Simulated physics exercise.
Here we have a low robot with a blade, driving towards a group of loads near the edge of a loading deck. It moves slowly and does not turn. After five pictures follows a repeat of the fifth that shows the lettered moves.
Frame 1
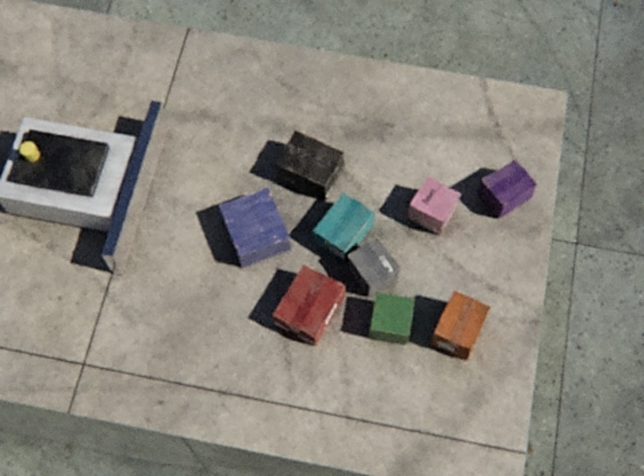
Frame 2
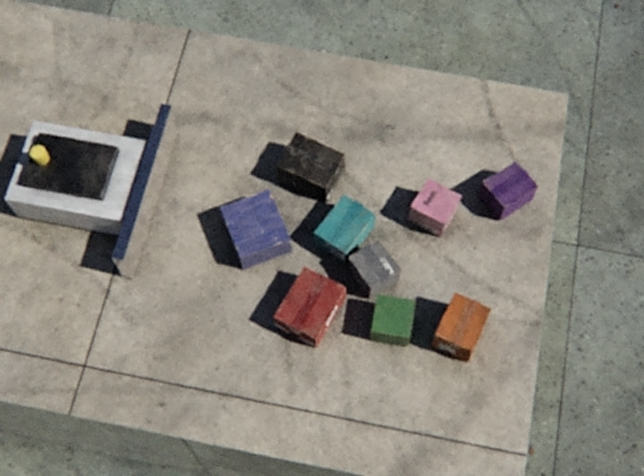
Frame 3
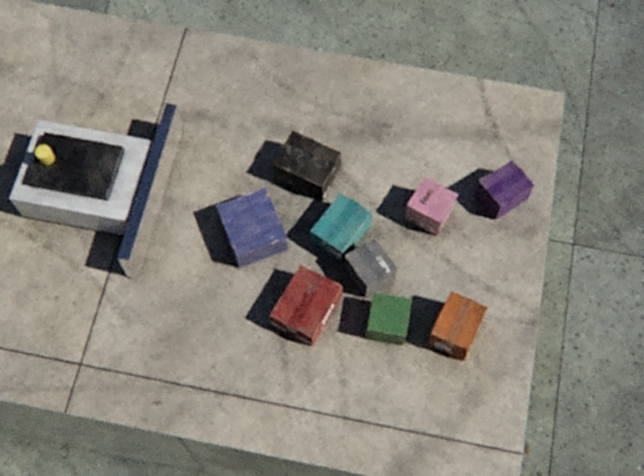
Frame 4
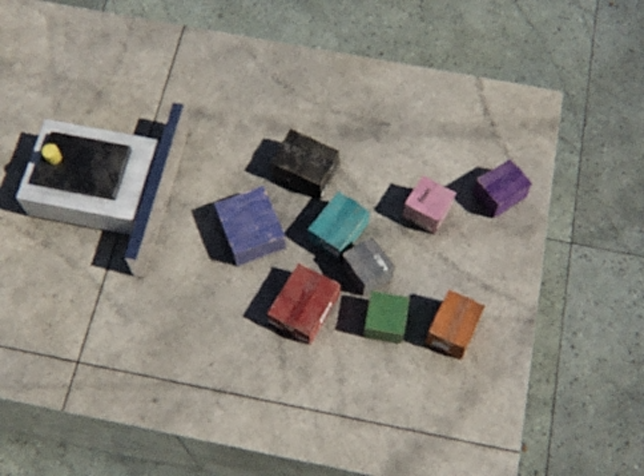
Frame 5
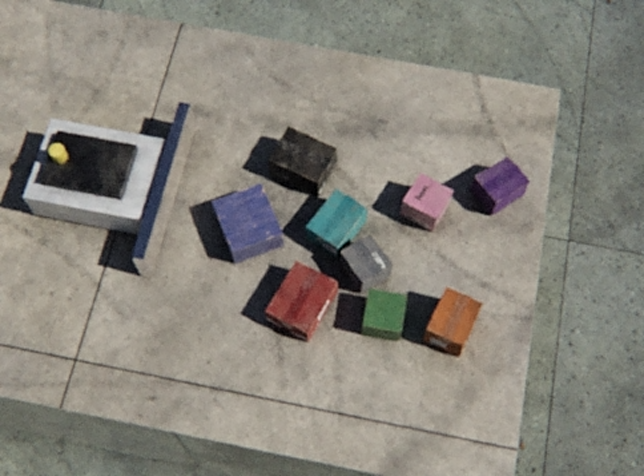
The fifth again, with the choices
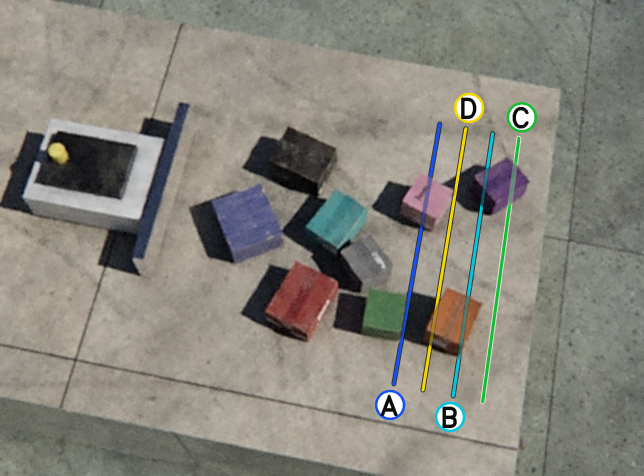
A low robot with a blade creeps right toward a group of colored boxes.
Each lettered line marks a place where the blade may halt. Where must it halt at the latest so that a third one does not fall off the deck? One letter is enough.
No farther than D.
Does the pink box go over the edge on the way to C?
By then, yes.
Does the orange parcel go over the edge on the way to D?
Yes.
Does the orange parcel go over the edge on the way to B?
Yes.
On the copy, A at (418, 246); B at (474, 257); C at (502, 262); D at (446, 252).
On D. First, robot (196, 184); black box (313, 162); turquoise box (346, 223).
Then, robot (298, 203); purple box (508, 180); orange parcel (466, 326).
Finally, robot (377, 218); purple box over the edge; orange parcel over the edge; two fallen.
By contrast, A is within the limit but short; B drops six; C drops six.
